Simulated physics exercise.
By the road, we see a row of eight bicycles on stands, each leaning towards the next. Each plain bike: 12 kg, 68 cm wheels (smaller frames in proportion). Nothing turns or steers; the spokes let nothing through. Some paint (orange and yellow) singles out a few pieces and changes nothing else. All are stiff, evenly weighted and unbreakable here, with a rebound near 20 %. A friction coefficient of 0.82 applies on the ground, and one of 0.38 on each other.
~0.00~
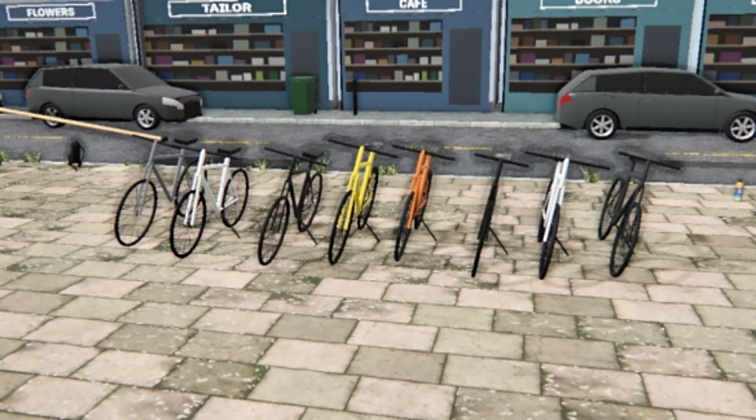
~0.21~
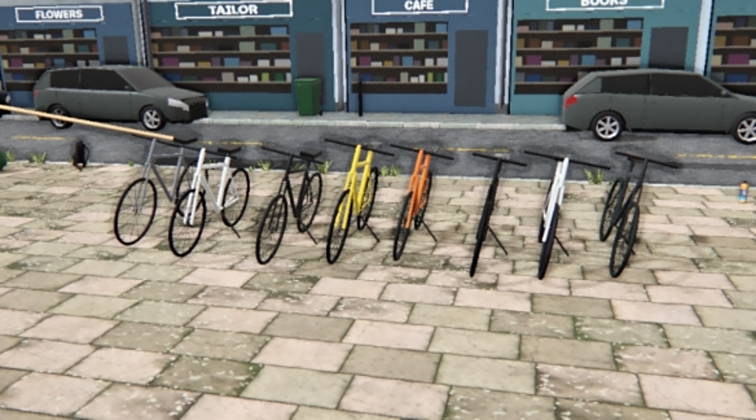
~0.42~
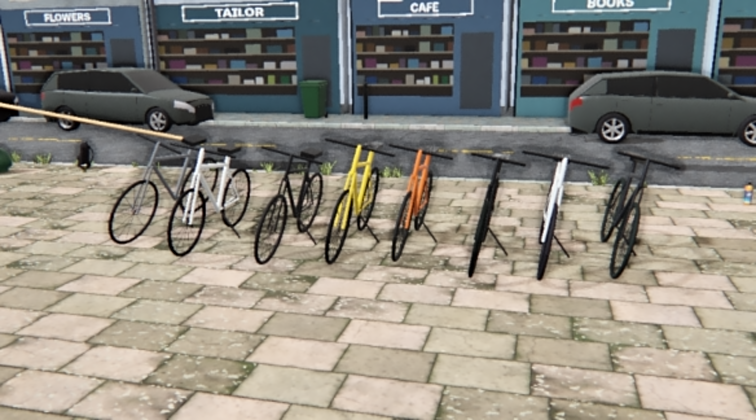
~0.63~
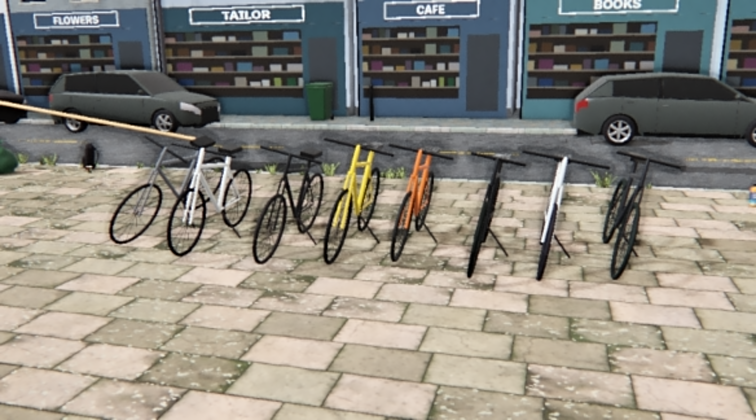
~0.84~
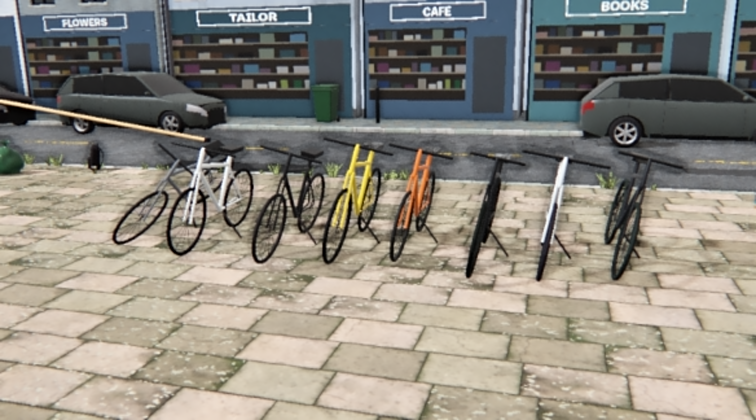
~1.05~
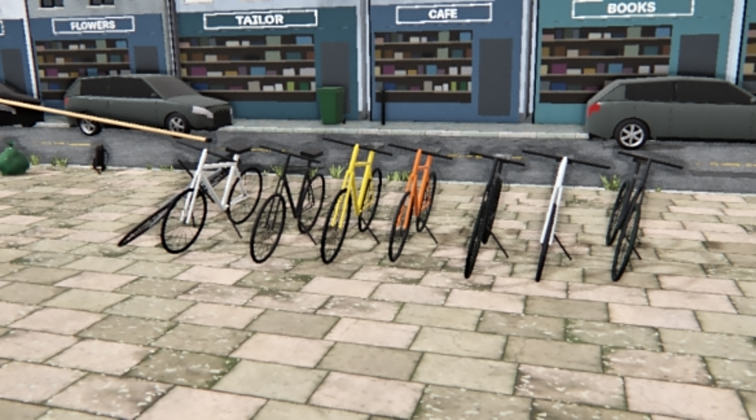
At first, eight bicycles stand in a row on paving beside a road, with a long pole reaching in from the left. The pole pushes rightward and the leftmost gray bicycle tips toward its white neighbor. The pole then stops as the gray one leans lower and the white one tilts right.
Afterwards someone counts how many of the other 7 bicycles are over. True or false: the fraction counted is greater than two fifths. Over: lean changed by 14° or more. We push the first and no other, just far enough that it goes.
True.
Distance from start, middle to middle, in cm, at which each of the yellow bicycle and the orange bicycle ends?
Yellow ends up 70 cm away; orange ends up 40 cm away.
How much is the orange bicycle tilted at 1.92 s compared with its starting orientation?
Around 0° from its start.
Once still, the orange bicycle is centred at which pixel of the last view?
Near pixel (461, 208).
After 1.40 s, 1 of the 7 other bicycles over.
After 1.92 s, 2 of the 7 other bicycles over.
After 2.66 s, 4 of the 7 other bicycles over; yellow bicycle leaning 47°; orange bicycle leaning 17°.
After 2.96 s, 4 of the 7 other bicycles over; yellow bicycle leaning 64°; orange bicycle leaning 45°.
At rest (3.5 s), 4 of the 7 other bicycles over; yellow bicycle leaning 66°; orange bicycle leaning 52°. That is 57 per cent. Three left standing. As the last picture would show them, middles, yellow bicycle near (422, 220), orange bicycle near (461, 208).
